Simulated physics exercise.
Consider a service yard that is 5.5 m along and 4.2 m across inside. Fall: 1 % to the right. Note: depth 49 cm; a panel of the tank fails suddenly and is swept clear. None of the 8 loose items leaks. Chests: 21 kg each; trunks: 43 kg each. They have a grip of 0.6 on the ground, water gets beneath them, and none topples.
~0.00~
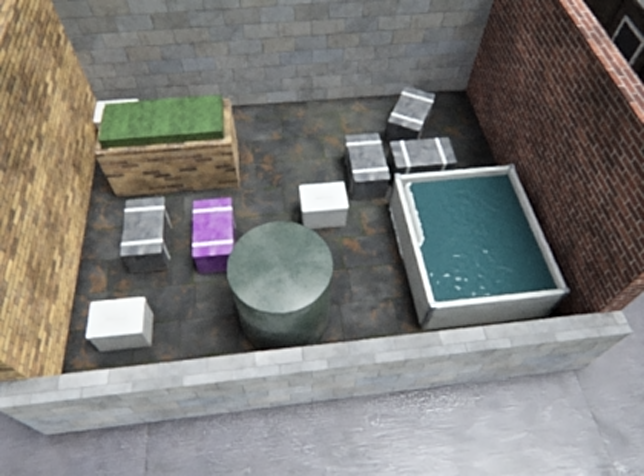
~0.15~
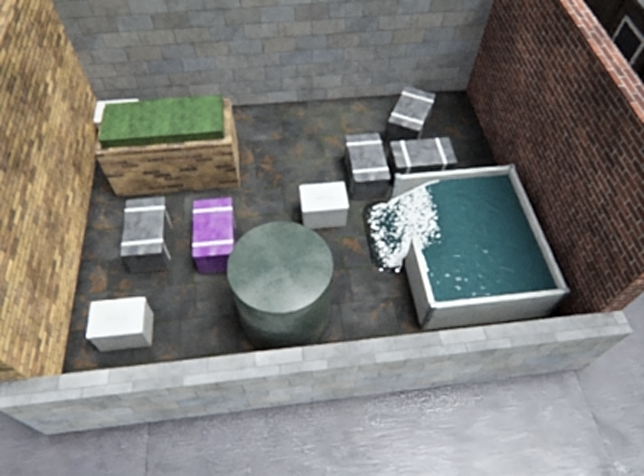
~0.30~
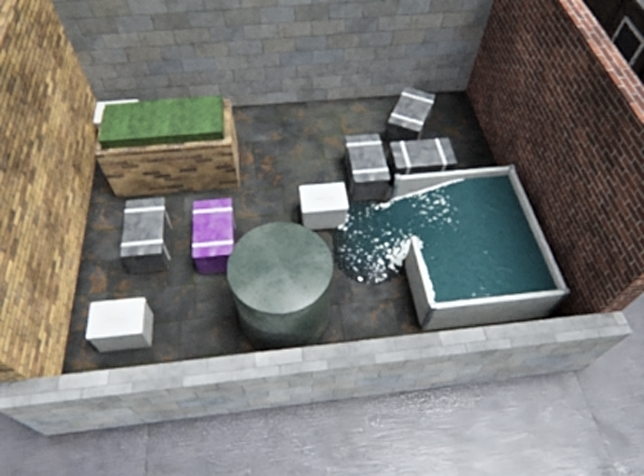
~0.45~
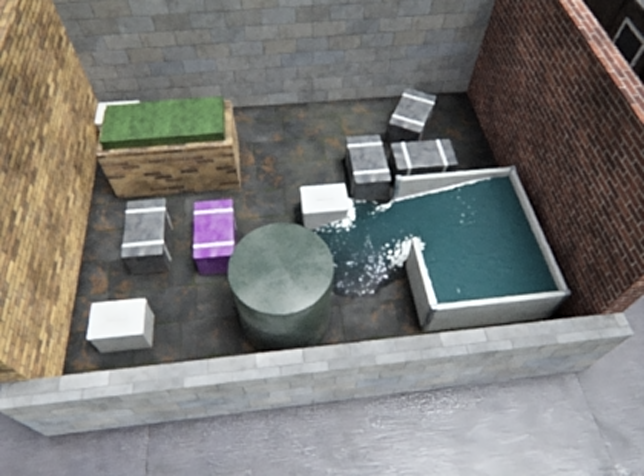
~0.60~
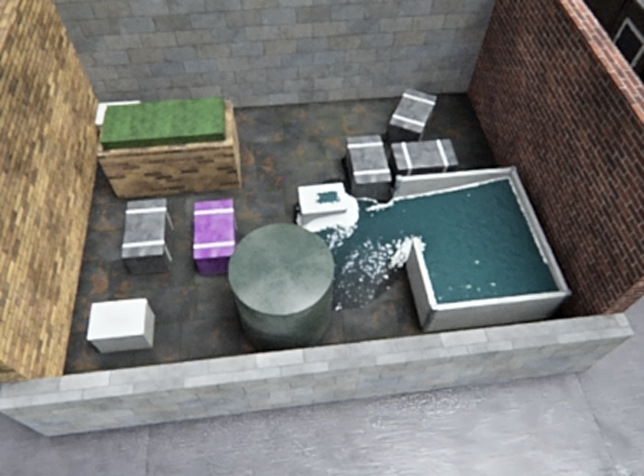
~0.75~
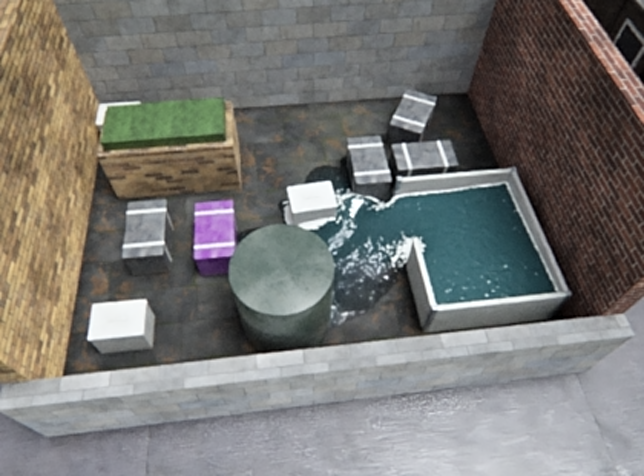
A walled yard with a dark, stained floor is seen from high above by a still camera. A turf-topped block, a purple trunk, grey strapped trunks and white boxes stand around a green-grey cylinder, with a white-walled water tank at right. The tank's left side opens, foaming water pours leftward across the floor toward the cylinder, and the middle white box shifts slightly left.
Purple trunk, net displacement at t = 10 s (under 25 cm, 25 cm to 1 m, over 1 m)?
Expect it to shift a fair bit, but under a metre.
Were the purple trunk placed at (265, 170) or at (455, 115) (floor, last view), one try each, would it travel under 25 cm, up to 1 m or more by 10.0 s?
Run one, it remains planted; run two, it remains planted.
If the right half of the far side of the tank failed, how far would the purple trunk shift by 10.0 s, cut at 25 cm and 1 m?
After that, the purple trunk hardly moves.
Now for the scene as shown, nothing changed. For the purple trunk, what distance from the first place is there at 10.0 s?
Some 40 cm, give or take.
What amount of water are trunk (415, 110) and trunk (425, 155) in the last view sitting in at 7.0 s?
Depth approx. 2 cm / 2 cm.
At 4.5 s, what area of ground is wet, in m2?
Roughly 16 m2.
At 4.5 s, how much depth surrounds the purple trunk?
I'd put it at about 5 cm.
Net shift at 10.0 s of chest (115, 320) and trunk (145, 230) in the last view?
Lab note - net shifts in turn: 10 cm; 5 cm.
After 2.0 s the purple trunk is near (179, 228), 0.4 m from its start, aground; 0 afloat.
After 4.5 s the purple trunk is near (178, 228), 0.4 m from its start, aground; 0 afloat.
After 7.0 s the purple trunk is near (178, 228), 0.4 m from its start, aground; 0 afloat.
After 10.0 s the purple trunk is near (178, 228), 0.4 m from its start, aground; 0 afloat.
